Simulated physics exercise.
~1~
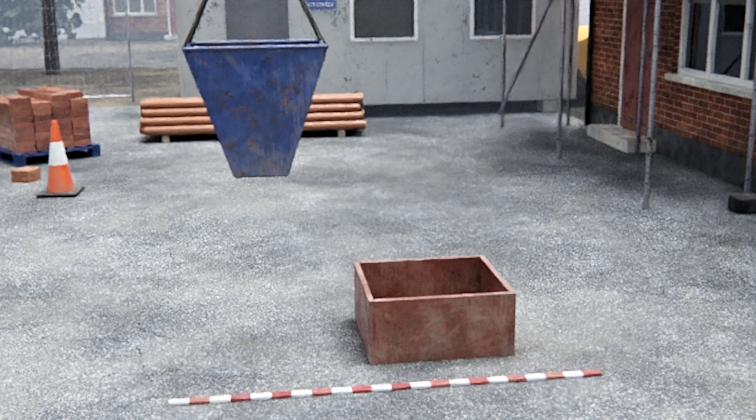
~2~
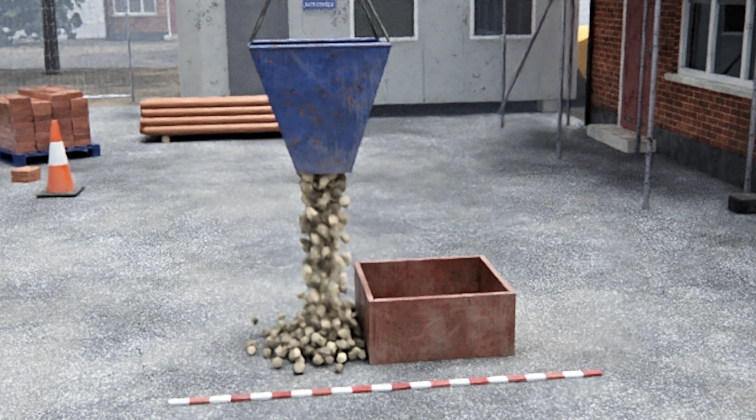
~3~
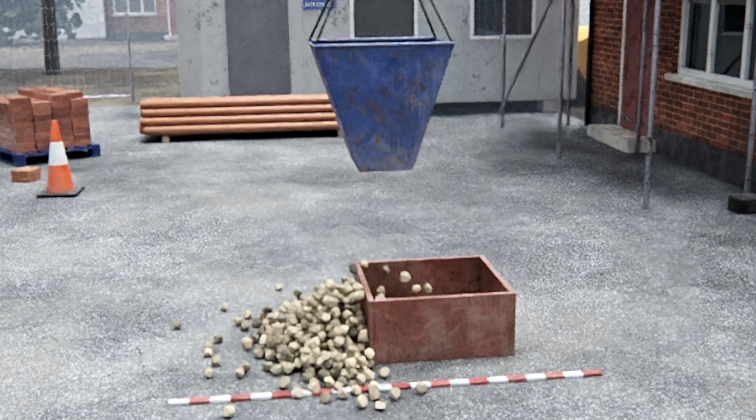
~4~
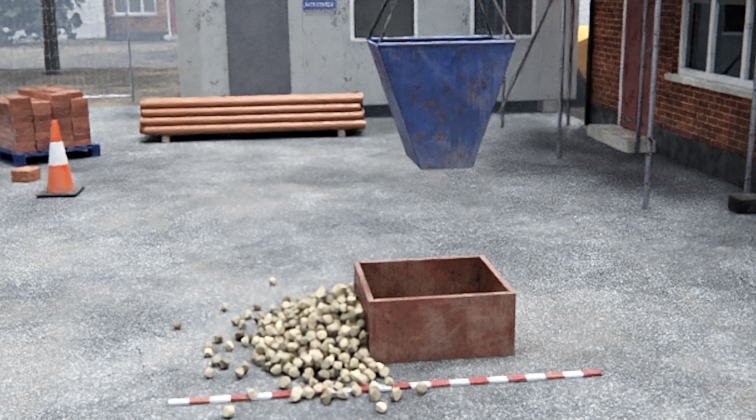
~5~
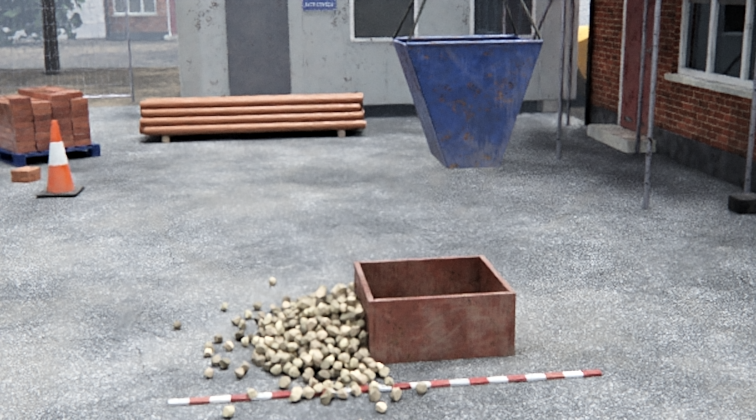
A blue skip moves right, dropping its stones mostly left of the bin, few inside.
